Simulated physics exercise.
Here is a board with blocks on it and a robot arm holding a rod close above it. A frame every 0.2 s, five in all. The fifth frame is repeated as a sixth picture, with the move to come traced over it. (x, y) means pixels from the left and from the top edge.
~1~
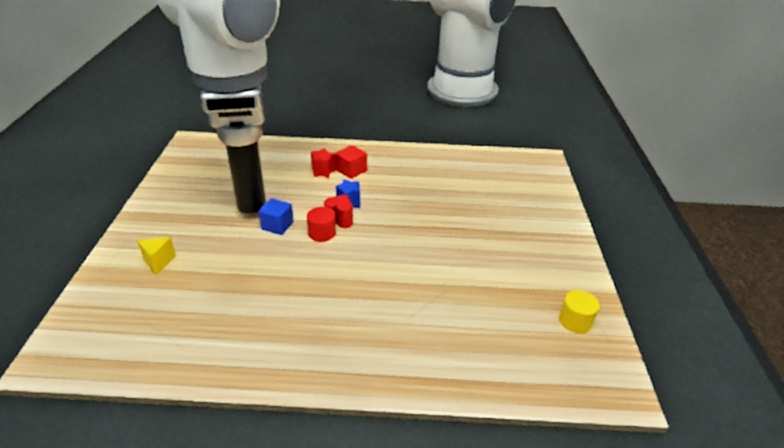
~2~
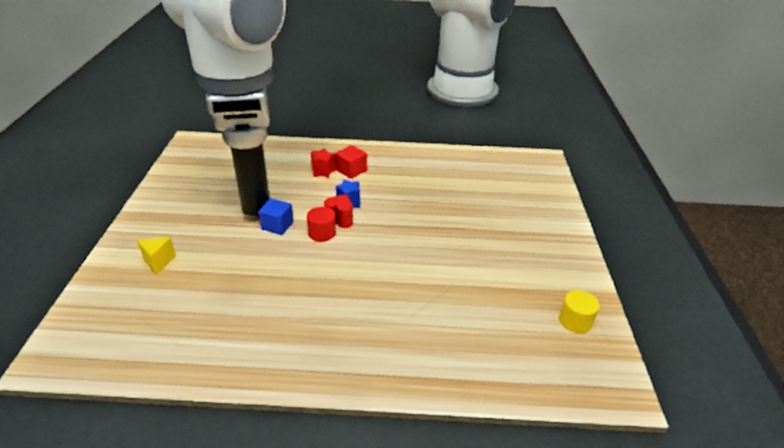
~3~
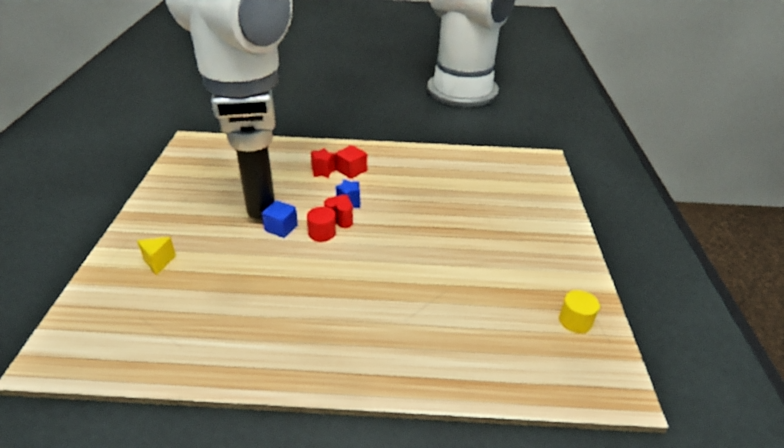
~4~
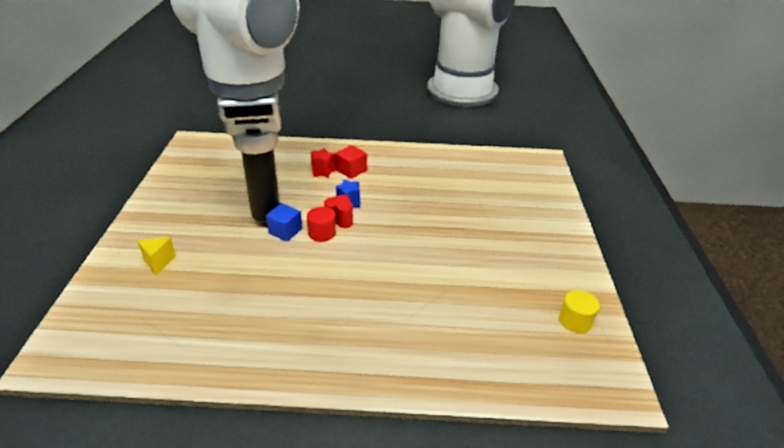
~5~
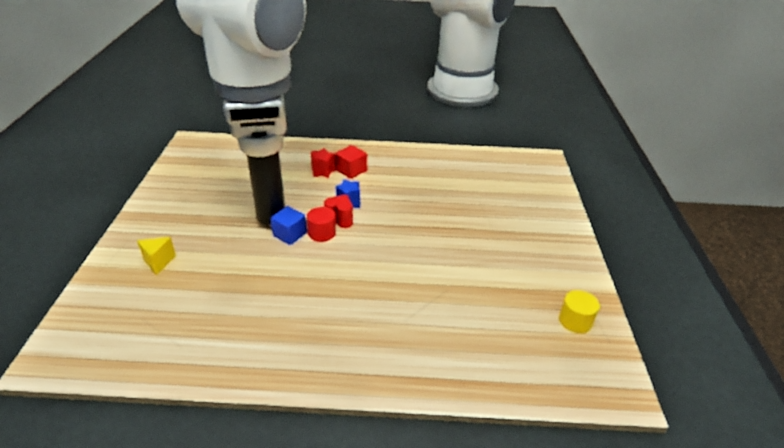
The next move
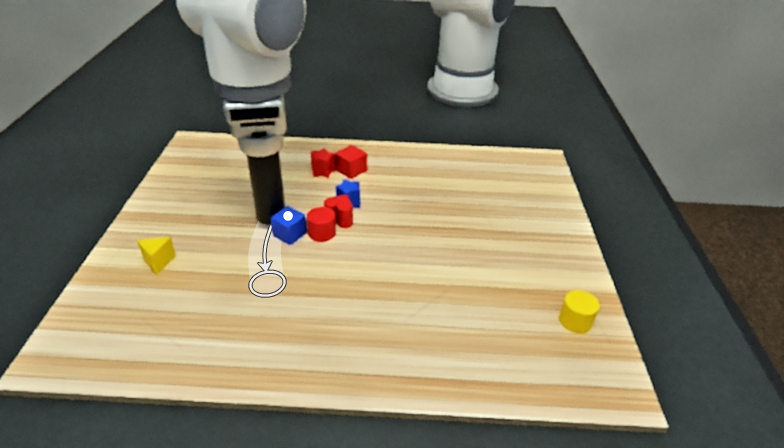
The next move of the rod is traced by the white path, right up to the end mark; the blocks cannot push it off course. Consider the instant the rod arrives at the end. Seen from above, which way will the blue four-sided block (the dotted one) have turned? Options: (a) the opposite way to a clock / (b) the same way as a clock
I choose a.
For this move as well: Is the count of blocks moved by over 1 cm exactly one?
Yes, I think so.
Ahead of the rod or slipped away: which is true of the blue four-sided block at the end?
I'd say it has come free.
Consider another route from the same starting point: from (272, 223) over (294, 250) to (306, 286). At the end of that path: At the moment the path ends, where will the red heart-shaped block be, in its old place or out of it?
It's unmoved.
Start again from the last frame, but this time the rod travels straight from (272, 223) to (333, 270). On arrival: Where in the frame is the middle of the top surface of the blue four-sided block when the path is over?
It will end up at (353, 267).
The drawn path runs from (272, 223) over (265, 251) to (268, 283); the dot is on the blue four-sided block.
On the path given first. One third of the way, rod at (265, 235); blue four-sided block at (292, 223), turned 35° anticlockwise.
Two thirds of the way, rod at (264, 255); blue four-sided block at (293, 223), turned 35° anticlockwise.
At the end, rod at (266, 276); blue four-sided block at (293, 223), turned 35° anticlockwise; red cylinder not moved.
